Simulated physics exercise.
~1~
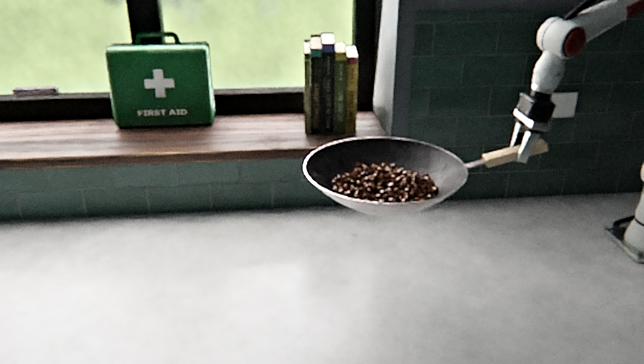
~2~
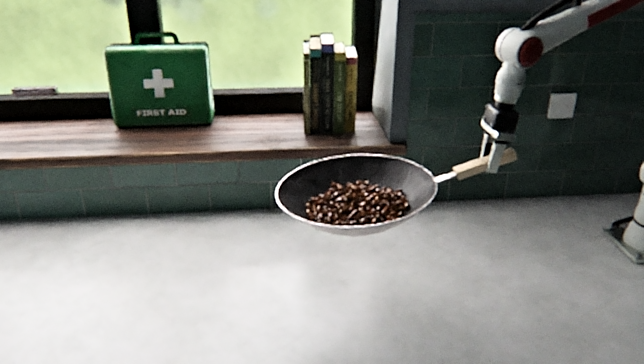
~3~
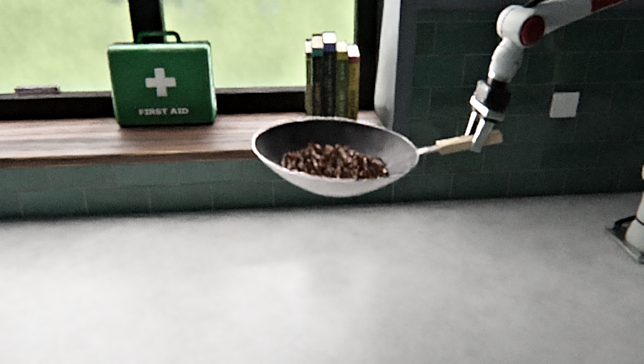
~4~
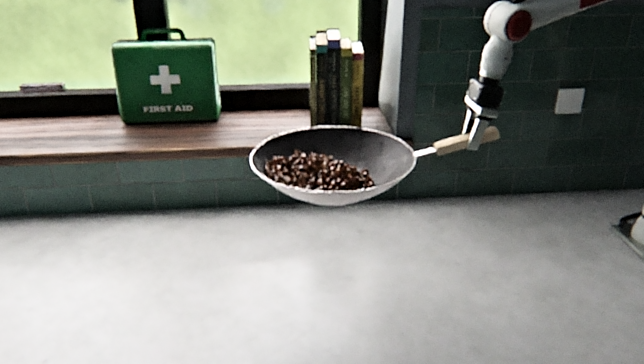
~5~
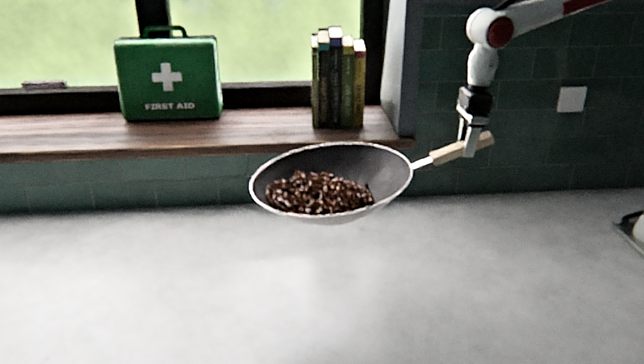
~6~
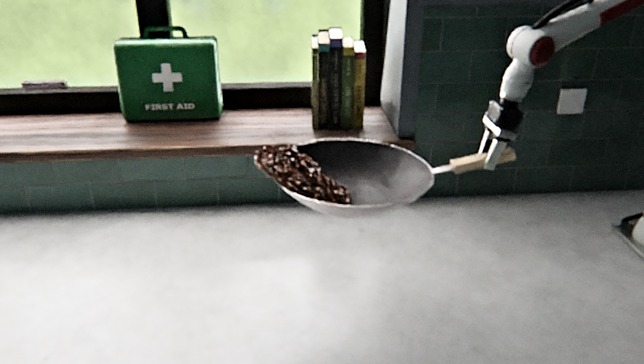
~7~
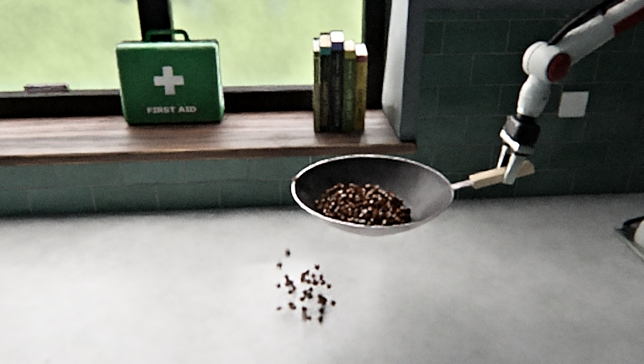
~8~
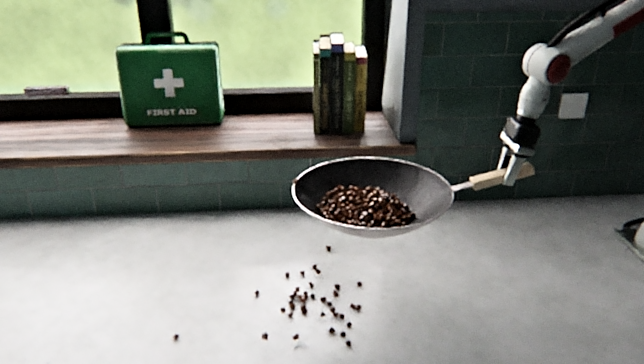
A white and red robot arm, reaching in from the upper right, holds a dark wok of small brown pellets by its handle above a pale grey tabletop. The slightly swaying view faces a dark green tiled wall and a window, with a green first aid case on the wooden sill at left and a row of books near the middle. The arm carries the wok left, dipping and lifting it, then draws it back right. The pellets surge up the left side and a small cluster spills over the rim. They scatter on the table below, while most stay in the wok, which ends still.
